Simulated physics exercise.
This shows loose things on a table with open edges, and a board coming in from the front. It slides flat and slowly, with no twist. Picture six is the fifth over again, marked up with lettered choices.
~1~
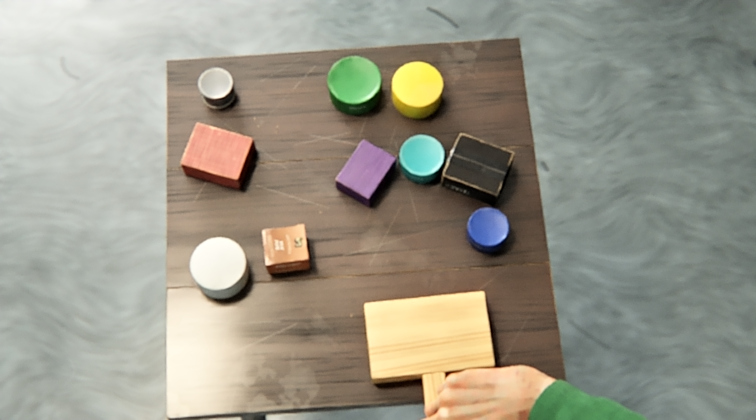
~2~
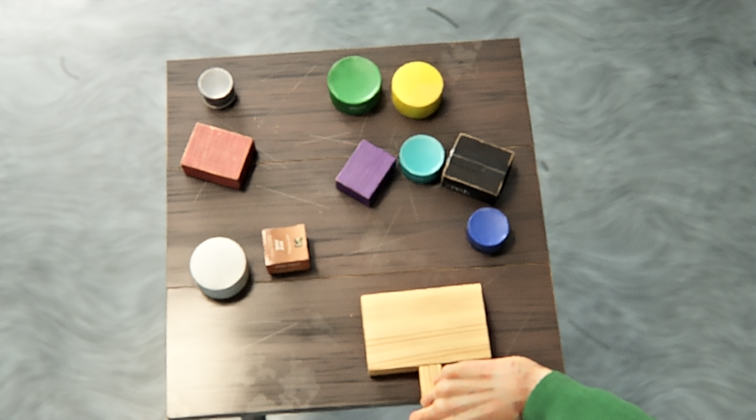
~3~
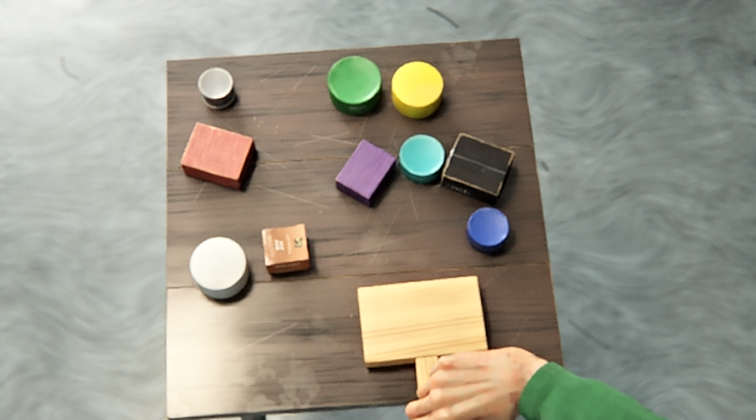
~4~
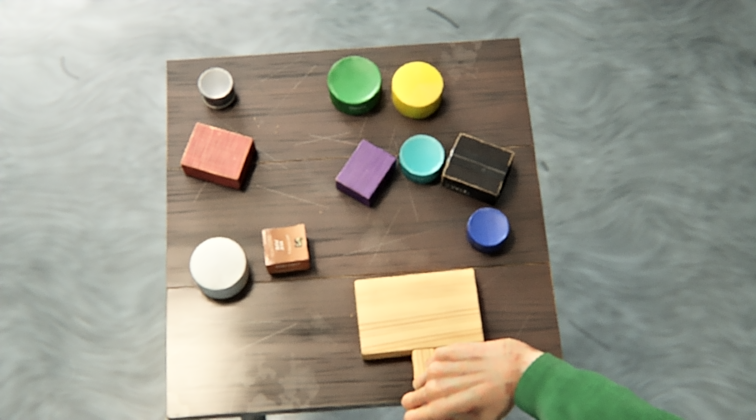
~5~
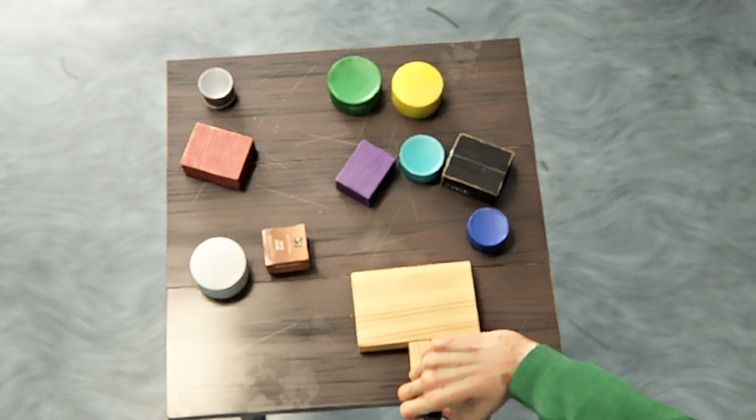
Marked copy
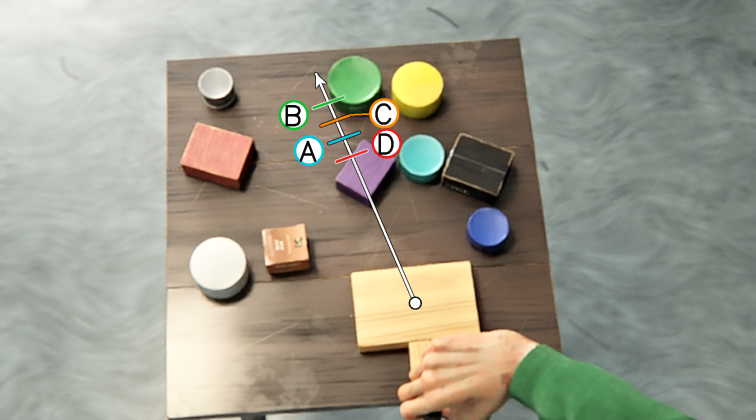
Wooden board held by a green-sleeved hand sliding slowly forward and slightly left across a dark table of colourful tubs and blocks.
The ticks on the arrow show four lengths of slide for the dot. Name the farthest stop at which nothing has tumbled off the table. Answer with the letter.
No farther than A.
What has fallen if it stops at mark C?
The green tub.
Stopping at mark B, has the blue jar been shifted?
By then, no.
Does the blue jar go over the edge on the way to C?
No.
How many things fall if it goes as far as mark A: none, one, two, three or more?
The count is none.
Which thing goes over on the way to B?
The green tub goes over.
On the marked copy, A at (344, 138); B at (328, 103); C at (336, 120); D at (352, 156); the arrow from (415, 303) to (316, 74); the white dot at (415, 303).
Taking A. A third of the way, board (388, 245); grey tin (217, 88); green tub (355, 86).
Two thirds of the way, board (363, 185); yellow tin (417, 83); purple block (364, 130).
When it is over, board (344, 143); green tub (349, 51); yellow tin (423, 56); nothing has fallen.
As for the rest, B drops the green tub; C drops the green tub; D is safe but short.
